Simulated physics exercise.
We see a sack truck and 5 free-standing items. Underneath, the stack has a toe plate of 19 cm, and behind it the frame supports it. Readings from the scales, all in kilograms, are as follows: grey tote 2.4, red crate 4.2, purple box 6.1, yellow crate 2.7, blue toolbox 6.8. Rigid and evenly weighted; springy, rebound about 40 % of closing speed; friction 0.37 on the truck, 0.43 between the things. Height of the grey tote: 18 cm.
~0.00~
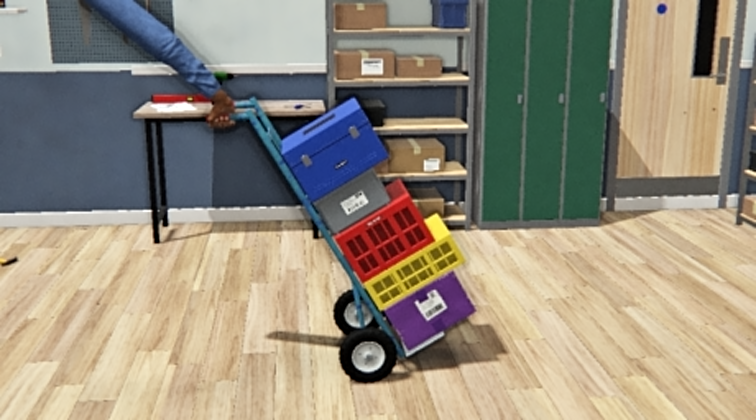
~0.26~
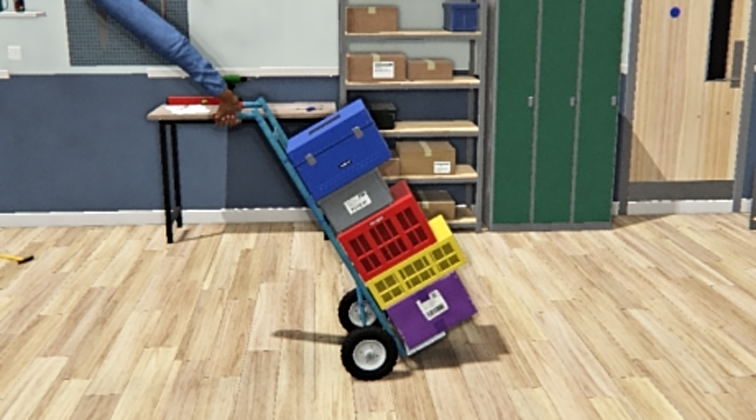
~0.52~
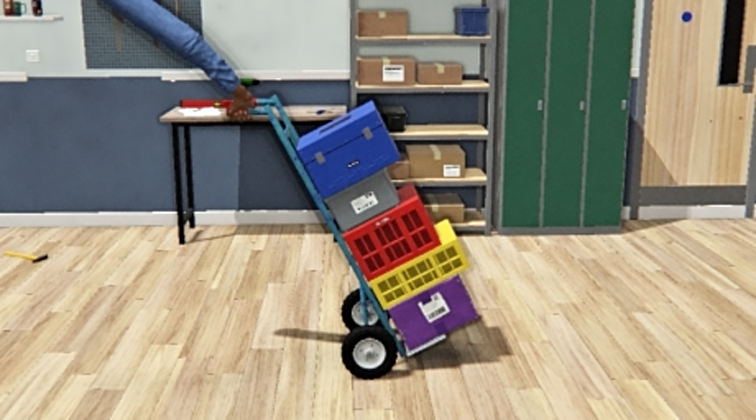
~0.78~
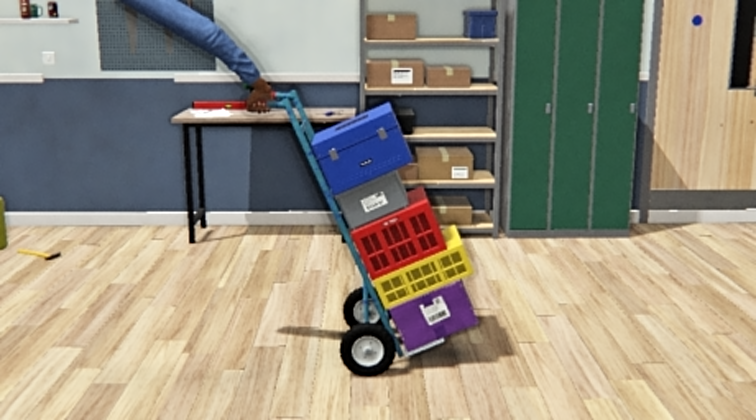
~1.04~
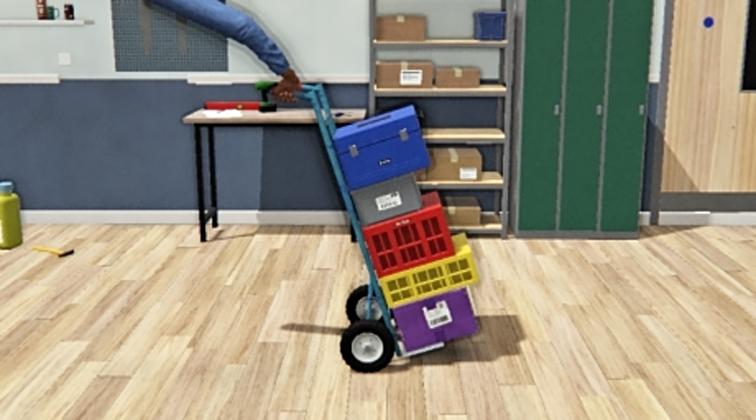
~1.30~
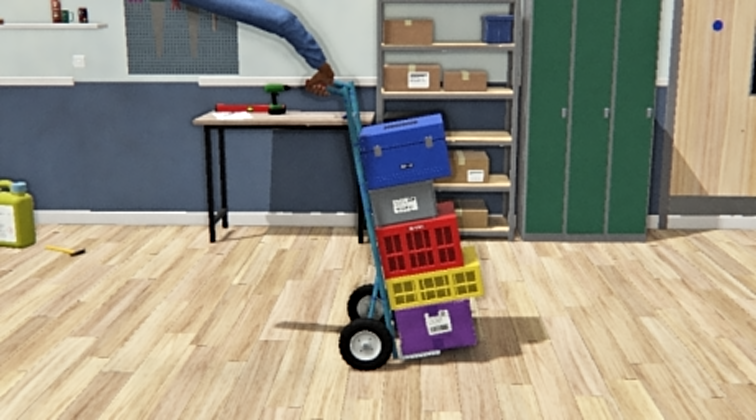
A blue-sleeved arm raises a teal sack truck from a deep backward lean to nearly upright, while the camera shifts left and the background slides right. Seen side-on, it stands on a workshop's pale wood floor, before a workbench, shelves and green lockers. Stacked upward on it are a purple box, yellow crate, red crate, grey tote and blue toolbox, rotating with the frame.
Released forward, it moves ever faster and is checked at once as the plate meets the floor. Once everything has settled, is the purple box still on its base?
Yes: It will stay on its base.
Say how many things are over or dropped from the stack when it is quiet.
The answer: 0.
Around 1.80 s, truck upright; purple box tipped 6° against what carries it near (438, 325); blue toolbox tipped 6° against what carries it; grey tote tipped 6° against what carries it.
Around 2.20 s, truck upright.
Around 3.40 s, truck upright; blue toolbox shifted 3 cm; grey tote shifted 2 cm.
Finally (4.9 s), all 5 still in place (within 10 cm). Final places as that camera would see them, purple box near (437, 326).
